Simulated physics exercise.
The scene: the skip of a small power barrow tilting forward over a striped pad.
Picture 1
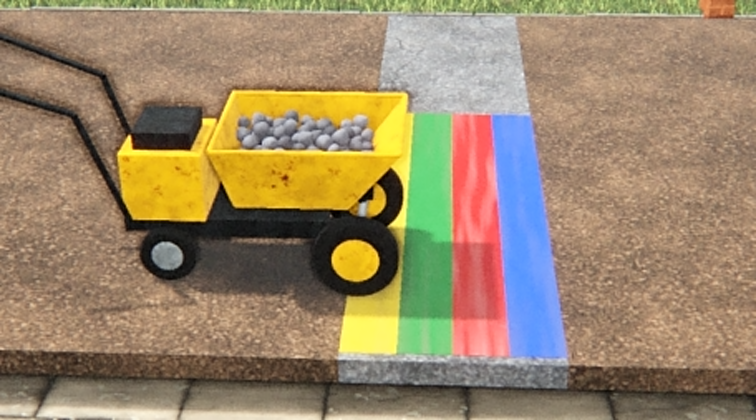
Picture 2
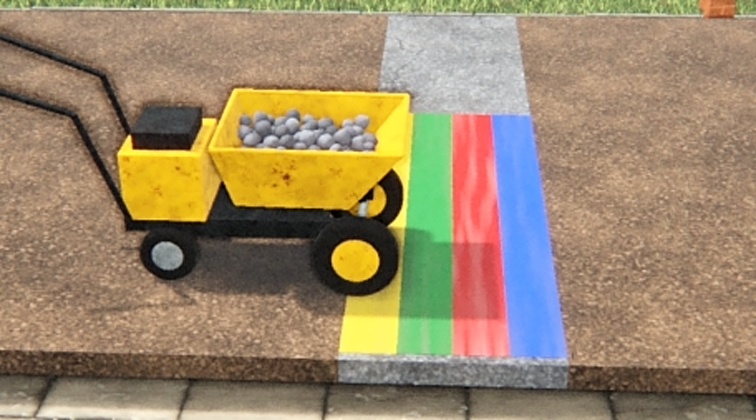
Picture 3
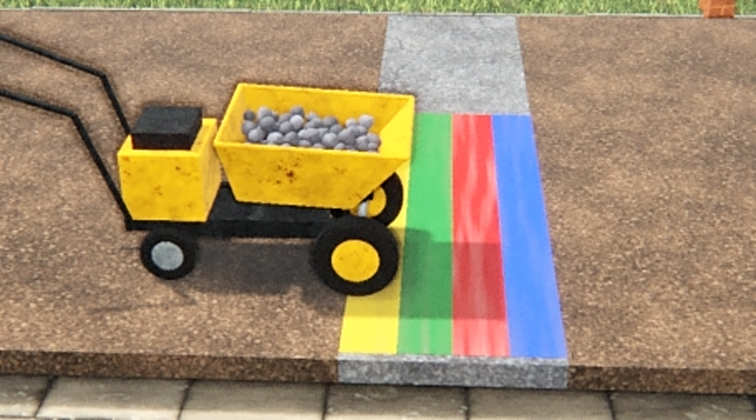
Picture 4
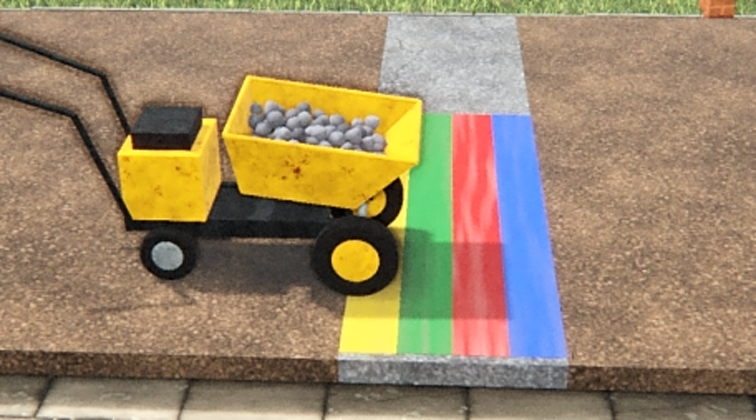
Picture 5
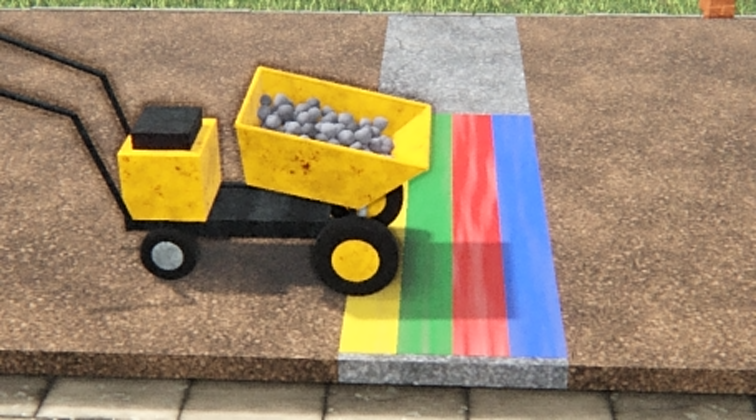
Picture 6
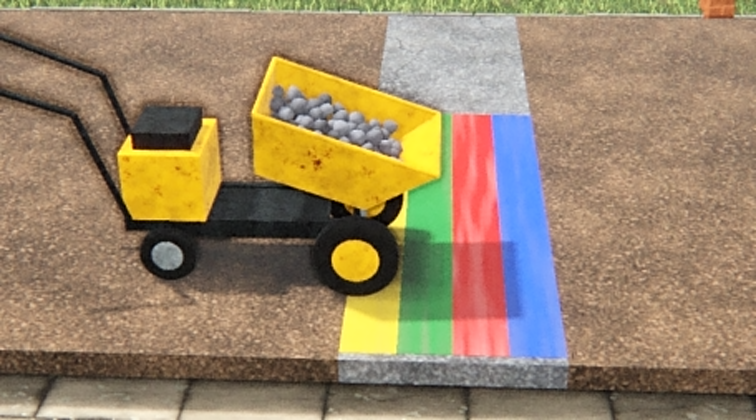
Yellow power barrow standing beside yellow, green, red and blue stripes, its skip of round grey cobbles tilting gradually forward to the right.
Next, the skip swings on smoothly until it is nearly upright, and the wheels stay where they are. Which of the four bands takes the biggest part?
The heap favours the blue strip.
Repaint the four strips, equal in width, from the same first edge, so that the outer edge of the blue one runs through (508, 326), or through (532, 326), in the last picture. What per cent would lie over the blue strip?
About 20 and 30 per cent.
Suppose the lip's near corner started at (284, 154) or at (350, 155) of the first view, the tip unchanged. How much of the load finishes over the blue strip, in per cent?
In turn 0 and 20 in a hundred.
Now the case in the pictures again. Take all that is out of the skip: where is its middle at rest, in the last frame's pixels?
Near (527, 259).
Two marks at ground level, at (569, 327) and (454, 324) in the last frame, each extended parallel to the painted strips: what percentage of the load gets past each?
The first gives 10 %, the second 70 %.
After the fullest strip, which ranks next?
Second comes the red strip.
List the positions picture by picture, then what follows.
In the first frame, lip of the skip near (400, 156), level; top of the load near (286, 145), round cobbles; yellow strip near (371, 318); green strip near (425, 320); red strip near (480, 321); blue strip near (535, 322).
In the second frame, lip of the skip near (402, 156), level; top of the load near (287, 144).
In the third frame, lip of the skip near (407, 159), tipped barely; top of the load near (291, 141).
In the fourth frame, lip of the skip near (416, 162), tipped a little; top of the load near (298, 137).
In the fifth frame, lip of the skip near (426, 168), tipped a little; top of the load near (289, 128).
In the sixth frame, lip of the skip near (437, 176), tipped clearly; top of the load near (301, 122); yellow strip near (371, 318); green strip near (425, 320); red strip near (480, 321); blue strip near (535, 322).
Shortly afterwards, skip tipped steeply; the whole lot in the skip.
Next, skip tipped right over; the bulk in the skip; a little over the red strip; a little over the blue strip; only a few off the paint.
Some moments later, skip tipped right over; near a third in the skip; a little over the red strip; near a third over the blue strip; a little off the paint.
In the end, skip tipped right over; near a third in the skip; none at all over the yellow strip; none at all over the green strip; a little over the red strip; near a third over the blue strip; a little off the paint.
